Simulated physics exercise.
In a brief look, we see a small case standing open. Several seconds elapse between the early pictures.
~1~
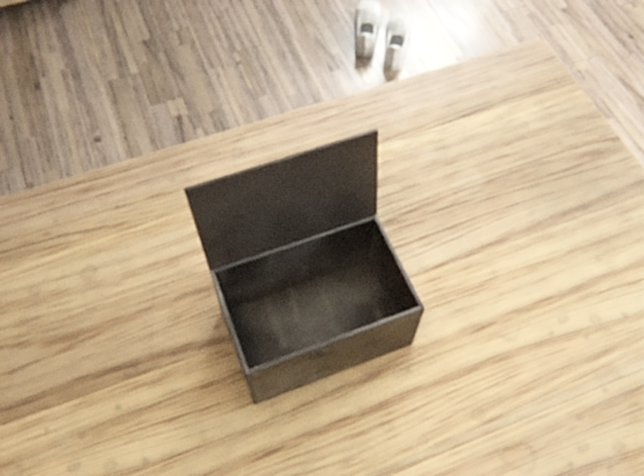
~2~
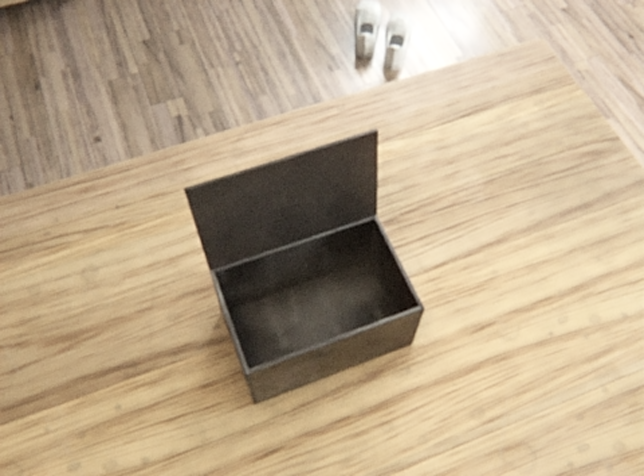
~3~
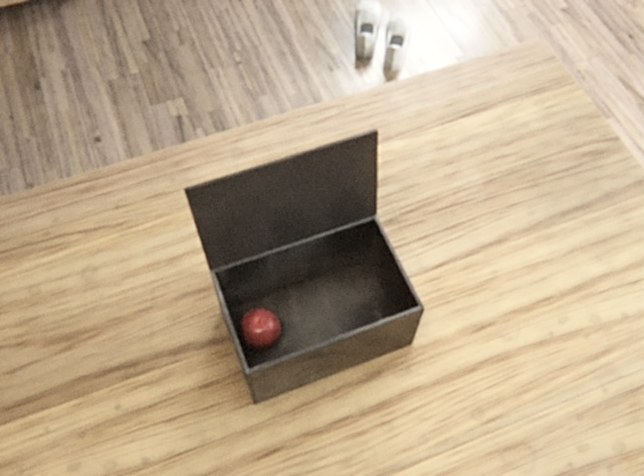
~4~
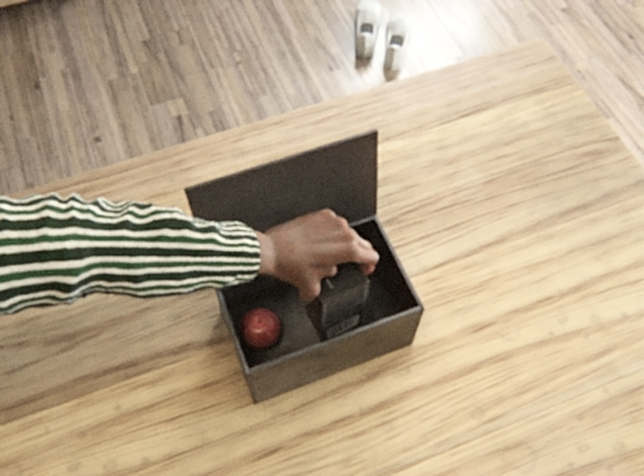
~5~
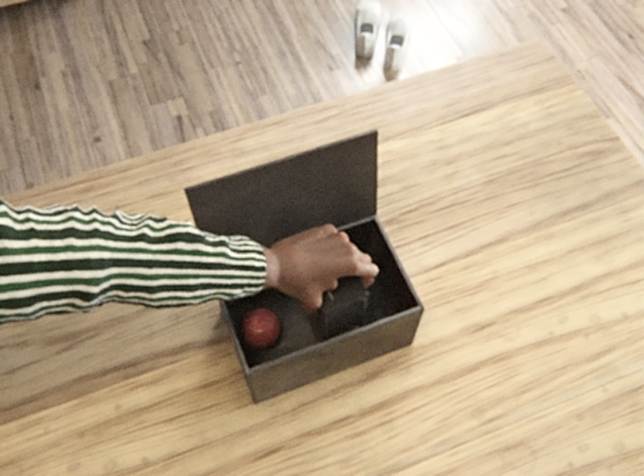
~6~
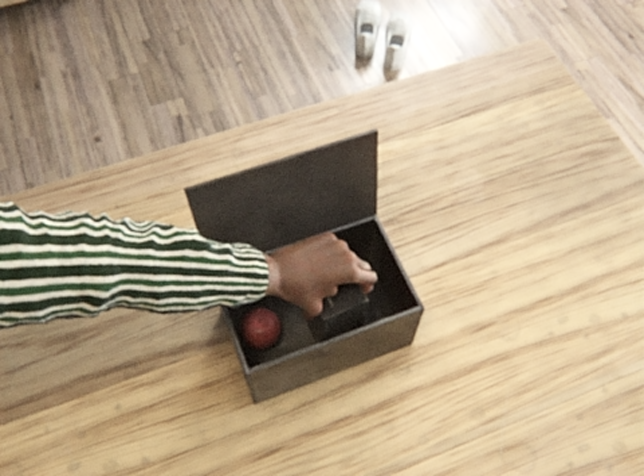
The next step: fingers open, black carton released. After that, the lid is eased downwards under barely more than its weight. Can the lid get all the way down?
No, it stays up.
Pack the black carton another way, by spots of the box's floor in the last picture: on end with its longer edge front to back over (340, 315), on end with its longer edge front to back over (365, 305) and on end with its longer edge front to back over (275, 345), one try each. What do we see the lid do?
With the first placement it remains raised; with the second it remains raised; with the third it settles down.
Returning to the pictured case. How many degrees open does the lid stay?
Angle above rim: About 10°.
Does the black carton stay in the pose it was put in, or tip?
At the finish it holds its orientation.
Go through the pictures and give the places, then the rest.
In the first frame, the last thing is not in view yet.
In the second frame, the last thing is not in view yet.
In the third frame, the last thing is not in view yet; red apple (260, 329).
In the fourth frame, coming down; black carton (335, 297); red apple (260, 329).
In the fifth frame, coming down; black carton (336, 308); red apple (260, 329).
In the sixth frame, in place under the hand; black carton (336, 314); red apple (260, 329).
Then, 1.20 s later than the last frame, lid starting down.
Then, 1.70 s later than the last frame, lid 51° above the rim.
Then, 2.00 s later than the last frame, lid 25° above the rim.
When it is over, lid 10° above the rim; both as before. End places, in pixels of the last picture, black carton near (336, 314).
